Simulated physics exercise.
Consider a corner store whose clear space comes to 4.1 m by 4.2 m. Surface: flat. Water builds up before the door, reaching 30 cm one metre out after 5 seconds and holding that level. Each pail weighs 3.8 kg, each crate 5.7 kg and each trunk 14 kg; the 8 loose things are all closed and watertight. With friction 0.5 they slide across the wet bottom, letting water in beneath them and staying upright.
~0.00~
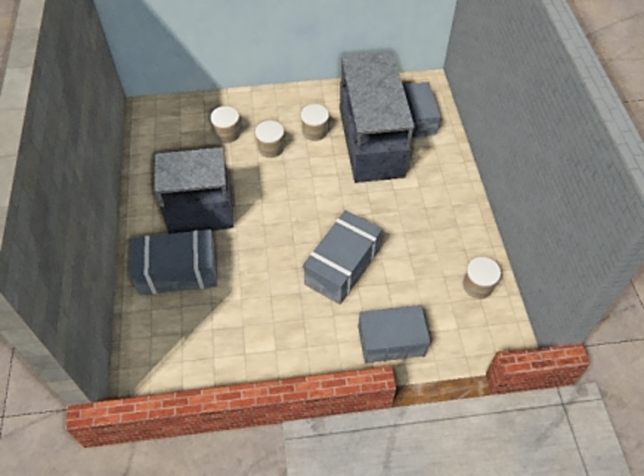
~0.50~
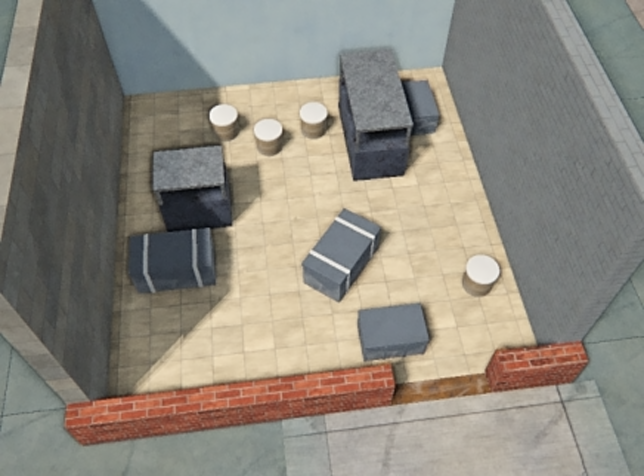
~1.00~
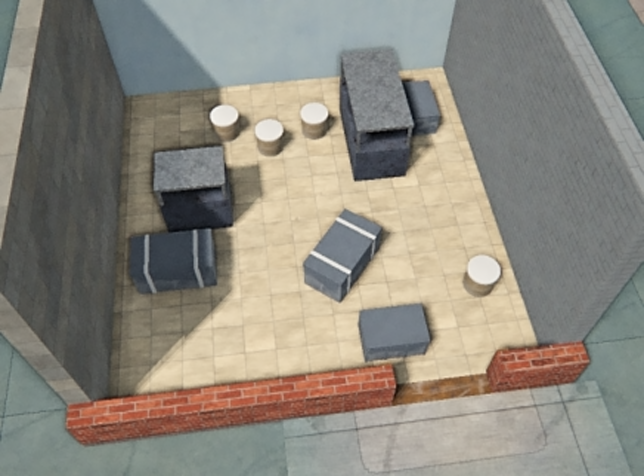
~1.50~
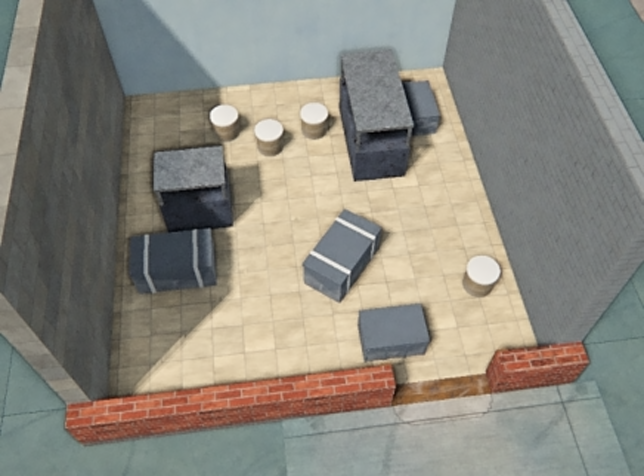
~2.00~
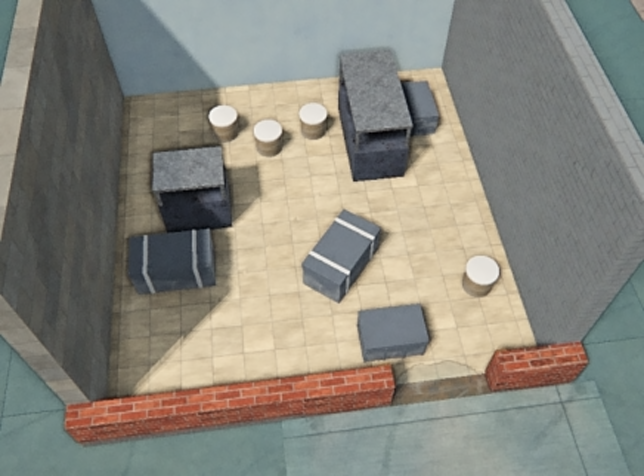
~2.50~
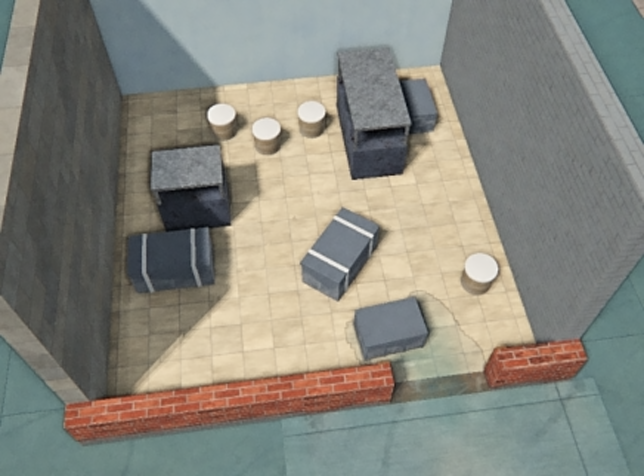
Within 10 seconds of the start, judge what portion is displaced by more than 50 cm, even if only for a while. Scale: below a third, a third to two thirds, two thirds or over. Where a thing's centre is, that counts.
On that scale, two thirds or over.
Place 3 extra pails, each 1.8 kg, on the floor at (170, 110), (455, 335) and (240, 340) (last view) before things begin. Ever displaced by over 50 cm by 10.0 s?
Note, in order of listing: Crosses the threshold, crosses the threshold, stays below the threshold.
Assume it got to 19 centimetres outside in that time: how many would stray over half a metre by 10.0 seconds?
Result: 5.
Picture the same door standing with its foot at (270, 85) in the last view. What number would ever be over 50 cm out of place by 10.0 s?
So the tally would be 7.
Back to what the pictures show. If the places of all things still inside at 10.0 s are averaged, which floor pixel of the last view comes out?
Close to pixel (244, 174).
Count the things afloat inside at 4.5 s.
At that point I count 2.
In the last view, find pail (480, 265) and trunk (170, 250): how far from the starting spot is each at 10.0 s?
The first is 300 cm from its start, the second 10 cm.
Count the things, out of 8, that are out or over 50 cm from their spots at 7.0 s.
My count gives 5.
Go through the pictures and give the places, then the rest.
The first picture shows a crate at (394, 327) rests on the ground; a pail at (225, 116), on the bottom; water covers 0.0 m2; 0 of 8 have shifted.
The second picture shows a crate at (393, 325) rests on the ground; a pail at (223, 115), on the bottom; water covers 0.0 m2; 0 of 8 have shifted.
The third picture shows a crate at (394, 325) rests on the ground; a pail at (224, 115), on the bottom; water covers 0.0 m2; 0 of 8 have shifted.
The fourth picture shows a crate at (394, 325) rests on the ground; a pail at (224, 115) rests on the ground; water covers 0.0 m2; 0 of 8 have shifted.
The fifth picture shows a crate at (393, 326), on the bottom; a pail at (223, 115), on the bottom; water covers 0.1 m2; 0 of 8 have shifted.
The sixth picture shows a crate at (391, 321), on the bottom; a pail at (221, 114) rests on the ground; 0.5 m2 under water; 0 of 8 have shifted.
After 3.5 s 0 of 8 are over 50 cm from their spots; 1 afloat.
After 4.5 s 2 of 8 are over 50 cm from their spots; 2 afloat.
After 7.0 s 5 of 8 are over 50 cm from their spots; 3 afloat.
After 10.0 s 6 of 8 are over 50 cm from their spots, and 6 have been at some point; 6 afloat.
